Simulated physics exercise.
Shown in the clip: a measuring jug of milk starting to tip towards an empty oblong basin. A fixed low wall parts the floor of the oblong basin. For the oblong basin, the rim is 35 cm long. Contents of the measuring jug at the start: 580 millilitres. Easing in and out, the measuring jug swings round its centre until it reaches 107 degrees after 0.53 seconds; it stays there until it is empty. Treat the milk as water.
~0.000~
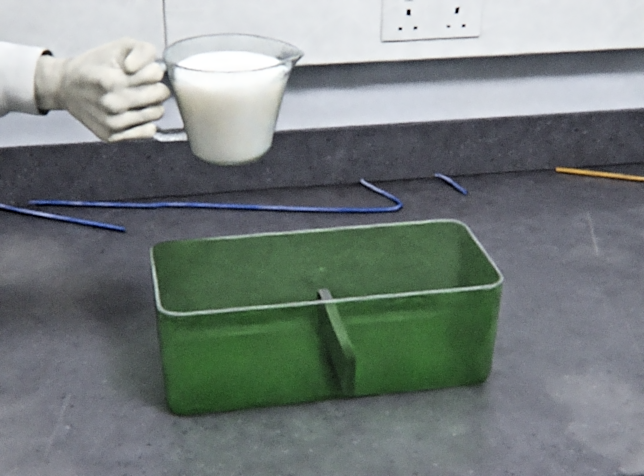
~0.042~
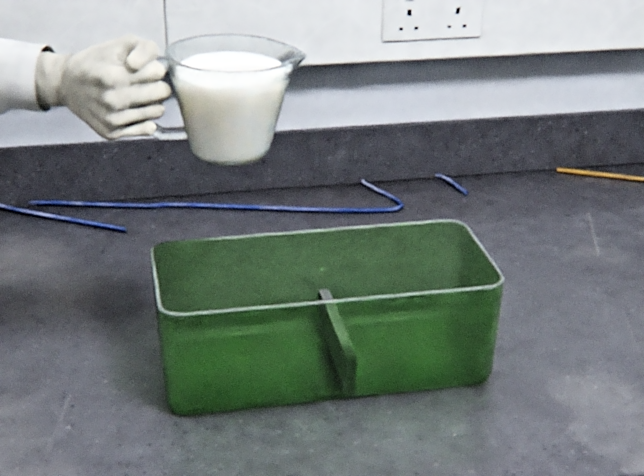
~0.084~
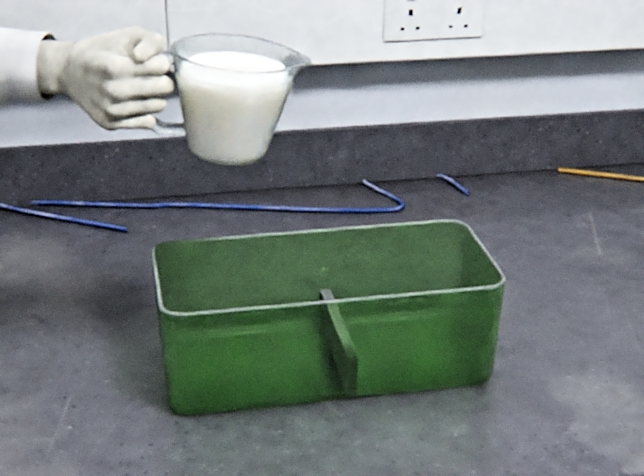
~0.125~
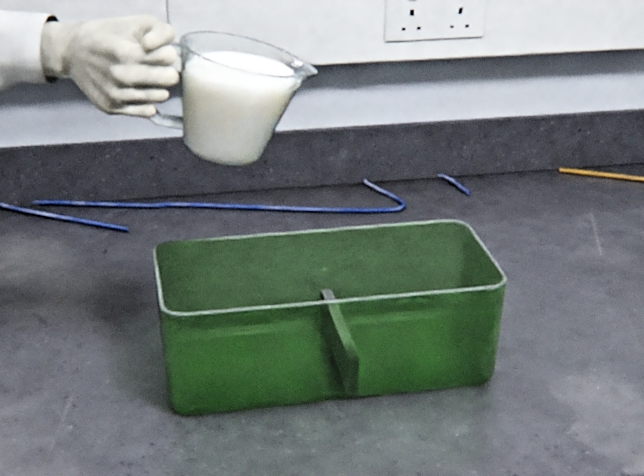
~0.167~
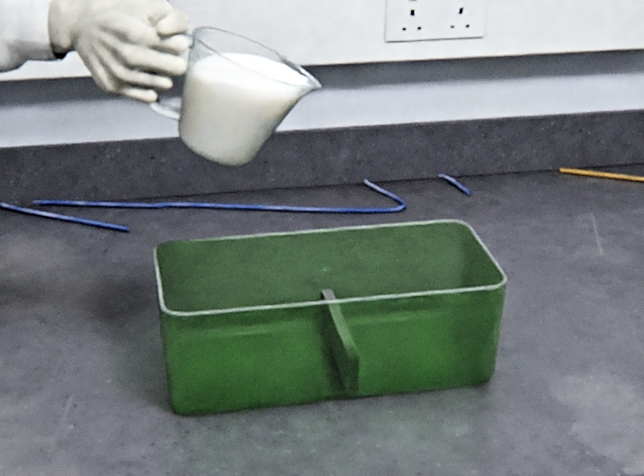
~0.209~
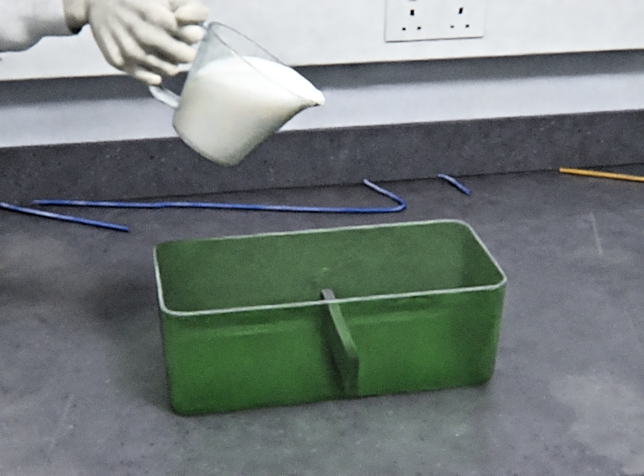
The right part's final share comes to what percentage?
It comes to roughly 69 %.
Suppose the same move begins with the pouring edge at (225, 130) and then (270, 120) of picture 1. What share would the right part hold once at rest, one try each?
I'd expect close to 10 per cent and then close to 15 per cent.
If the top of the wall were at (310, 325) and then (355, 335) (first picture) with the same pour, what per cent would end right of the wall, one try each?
The first try gives 90 percent and the second 40 percent.
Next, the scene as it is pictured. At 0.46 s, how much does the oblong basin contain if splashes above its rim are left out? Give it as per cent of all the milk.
Around 24 percent.
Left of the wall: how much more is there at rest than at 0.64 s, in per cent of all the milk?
Around 6 in a hundred.
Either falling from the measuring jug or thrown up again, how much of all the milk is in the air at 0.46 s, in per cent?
Close to 44 in a hundred.
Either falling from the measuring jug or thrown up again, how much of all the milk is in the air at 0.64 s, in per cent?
Near 14 per cent, I'd say.
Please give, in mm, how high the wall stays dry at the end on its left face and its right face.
Some 40 mm on the left and 28 mm on the right.
By 0.46 s the tilt is 102° and 31 per cent is still to pour, 0 is left of the wall and 25 right of it.
By 0.64 s the tilt is 107° and 2 per cent is still to pour, 20 is left of the wall and 64 right of it.
By 0.82 s the tilt is 107° and 0 per cent is still to pour, 25 is left of the wall and 70 right of it.
By 1.03 s the tilt is 107° and 0 per cent is still to pour, 26 is left of the wall and 69 right of it.
At rest 26 per cent lies left of the wall, 69 right of it and 5 outside.
